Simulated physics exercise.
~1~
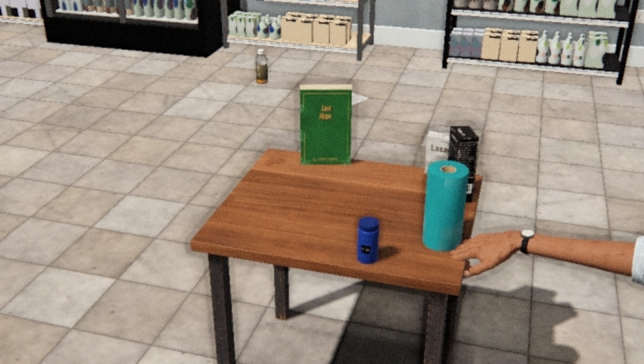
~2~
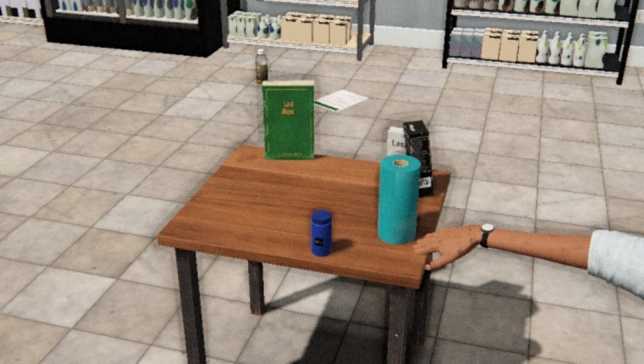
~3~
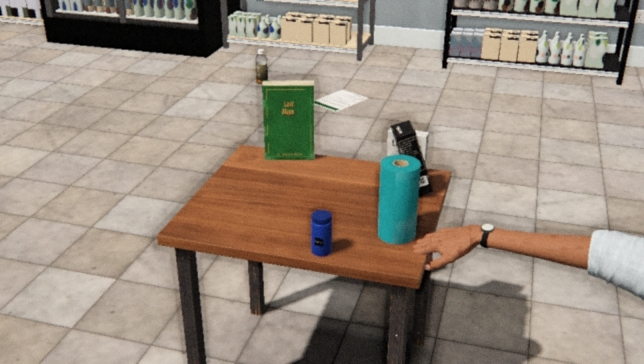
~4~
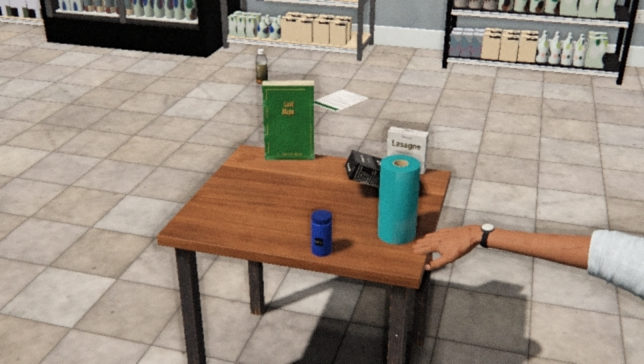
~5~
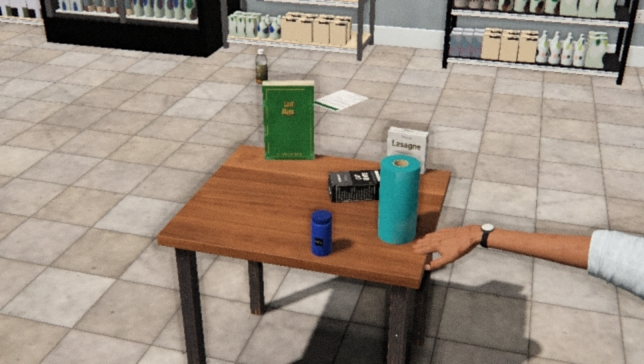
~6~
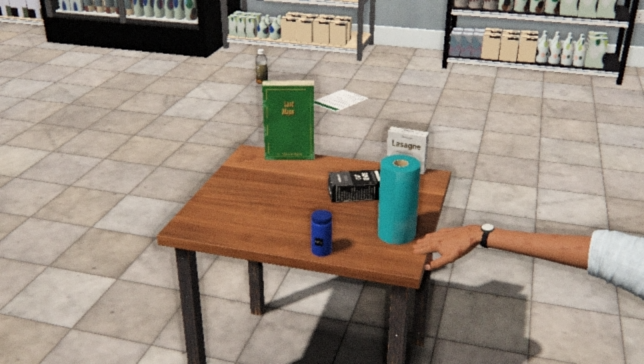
Wooden table sliding left beside a person's hand, its black carton toppling onto its side while the other items stay standing.
